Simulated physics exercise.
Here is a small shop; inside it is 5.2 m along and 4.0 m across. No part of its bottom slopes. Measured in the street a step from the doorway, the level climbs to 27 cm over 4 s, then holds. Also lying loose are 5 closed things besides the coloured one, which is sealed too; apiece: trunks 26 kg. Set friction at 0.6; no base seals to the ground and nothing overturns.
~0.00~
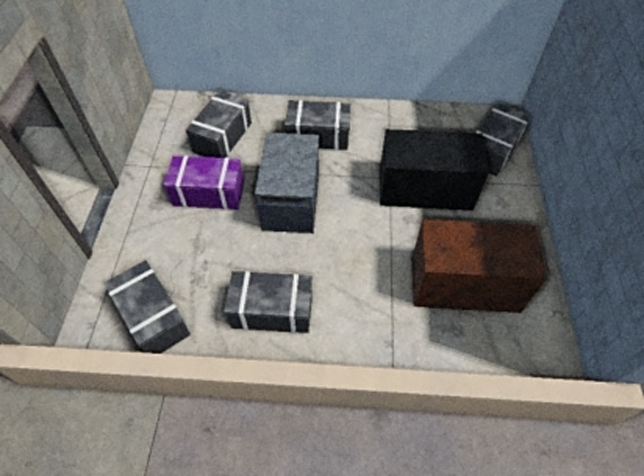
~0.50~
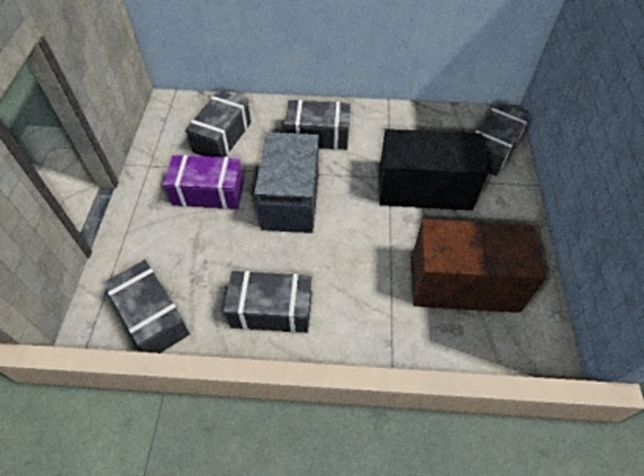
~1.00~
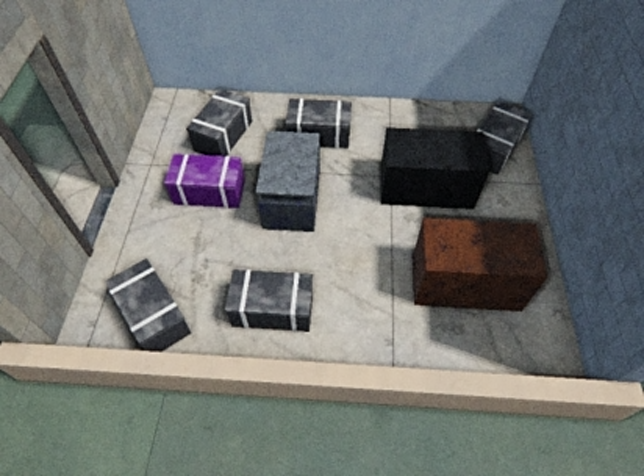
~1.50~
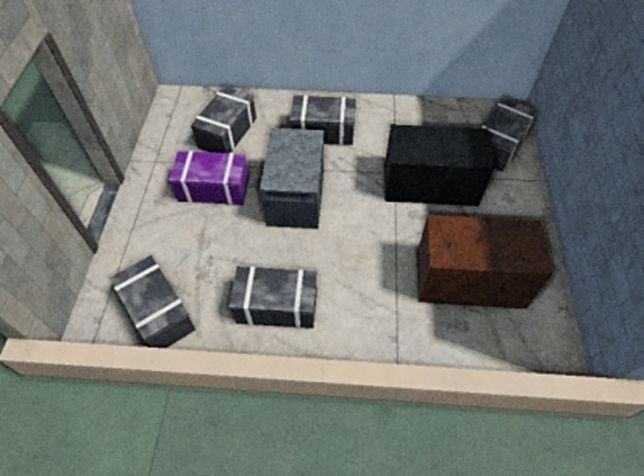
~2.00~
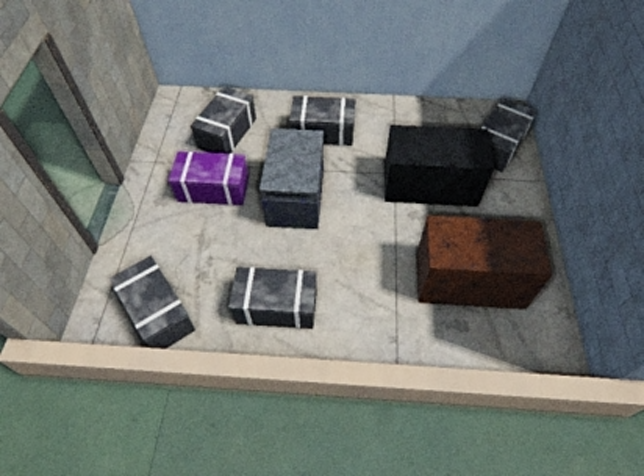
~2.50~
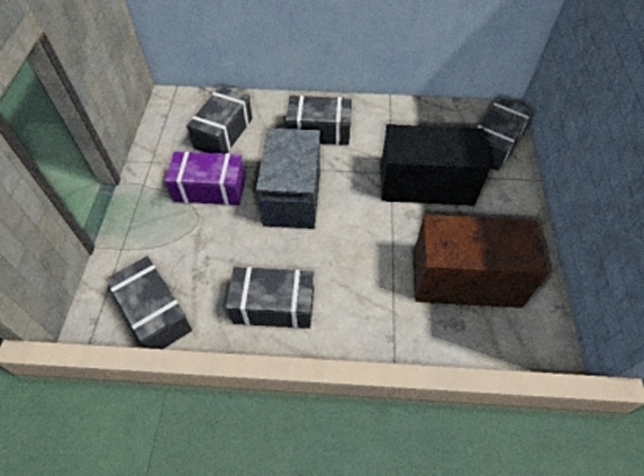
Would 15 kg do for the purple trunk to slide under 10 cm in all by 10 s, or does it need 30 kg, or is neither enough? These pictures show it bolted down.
No, neither is enough.
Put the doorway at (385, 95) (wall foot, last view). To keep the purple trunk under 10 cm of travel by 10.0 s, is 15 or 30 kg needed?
Short version: The light mass is sufficient.
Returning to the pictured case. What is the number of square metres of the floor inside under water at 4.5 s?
About 7.0 m2.
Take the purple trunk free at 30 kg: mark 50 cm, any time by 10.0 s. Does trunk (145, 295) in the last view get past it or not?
I'd say it falls below.
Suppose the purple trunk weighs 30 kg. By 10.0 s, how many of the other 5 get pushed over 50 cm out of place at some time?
The answer here is 2.
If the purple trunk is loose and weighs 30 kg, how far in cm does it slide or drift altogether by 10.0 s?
The total path comes to around 150 cm.
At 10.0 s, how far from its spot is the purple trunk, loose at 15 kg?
Shift: About 150 cm.
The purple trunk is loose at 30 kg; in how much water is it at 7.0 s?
11 cm, roughly.
After 3.5 s the purple trunk would be 9 cm from its start with 15 kg and 0 cm from its start with 30 kg; 5 cm of water round it then.
After 4.5 s the purple trunk would be 33 cm from its start with 15 kg and 10 cm from its start with 30 kg; 6 cm of water round it then.
After 7.0 s the purple trunk would be 97 cm from its start with 15 kg and 40 cm from its start with 30 kg; 11 cm of water round it then.
After 10.0 s the purple trunk would be 155 cm from its start with 15 kg and 150 cm from its start with 30 kg; 11 cm of water round it then.
